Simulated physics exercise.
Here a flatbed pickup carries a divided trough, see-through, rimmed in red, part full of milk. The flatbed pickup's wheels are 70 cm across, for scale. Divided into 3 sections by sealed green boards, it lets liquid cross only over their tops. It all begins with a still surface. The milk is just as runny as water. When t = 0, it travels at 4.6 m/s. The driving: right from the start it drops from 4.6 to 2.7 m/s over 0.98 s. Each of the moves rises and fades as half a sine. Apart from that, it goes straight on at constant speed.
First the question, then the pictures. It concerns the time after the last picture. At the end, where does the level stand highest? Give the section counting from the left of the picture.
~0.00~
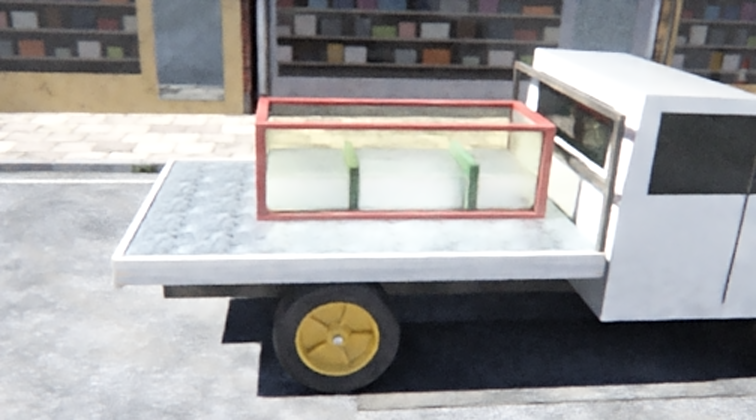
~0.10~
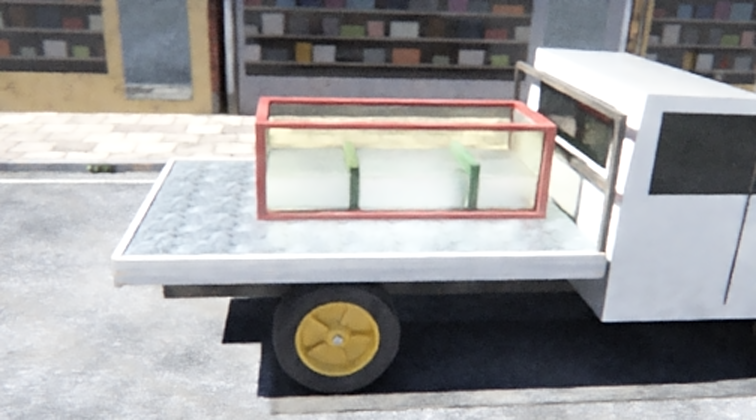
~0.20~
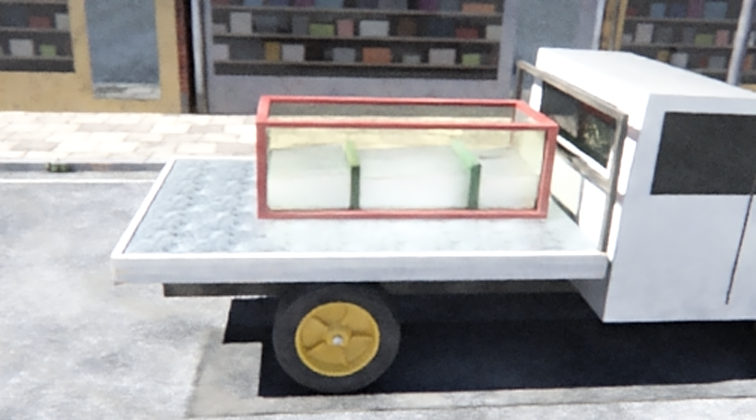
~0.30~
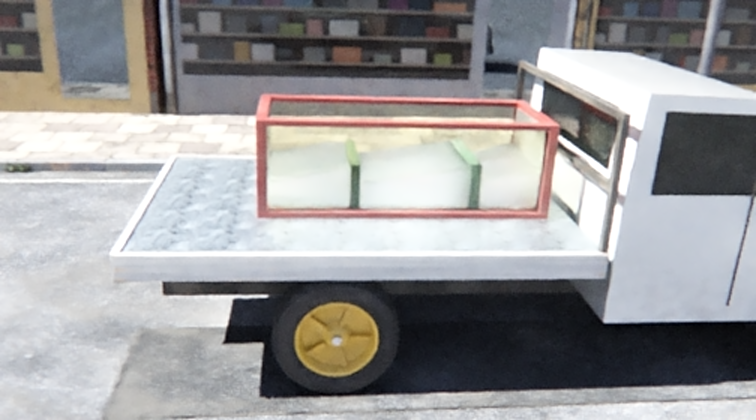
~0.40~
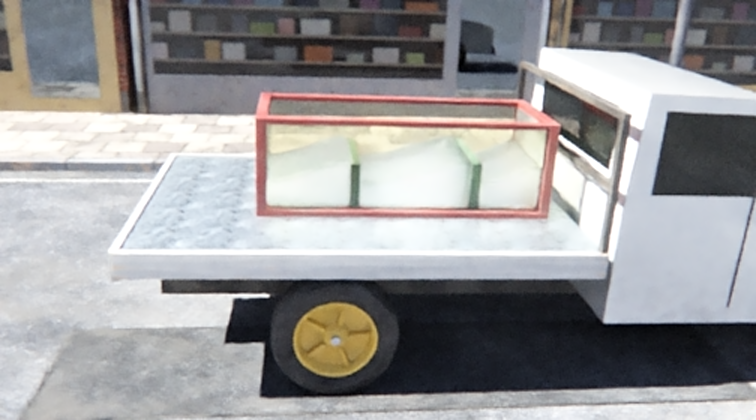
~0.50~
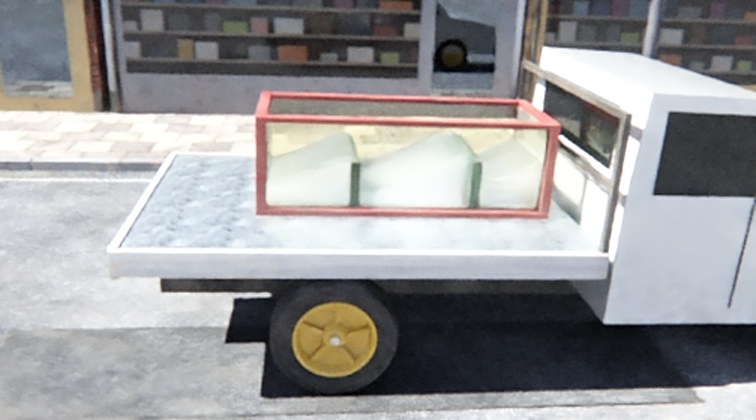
Third.
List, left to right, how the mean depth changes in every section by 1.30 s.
From the left: 2 down, 1 down, 5 up.
Then, 0.90 s in, the mean depths from the left are 21, 22, 27 cm.
Then, 1.30 s in, the mean depths from the left are 21, 22, 28 cm.
Then, 1.80 s in, the mean depths from the left are 21, 22, 28 cm.
Then, 3.96 s in, the mean depths from the left are 21, 22, 27 cm.
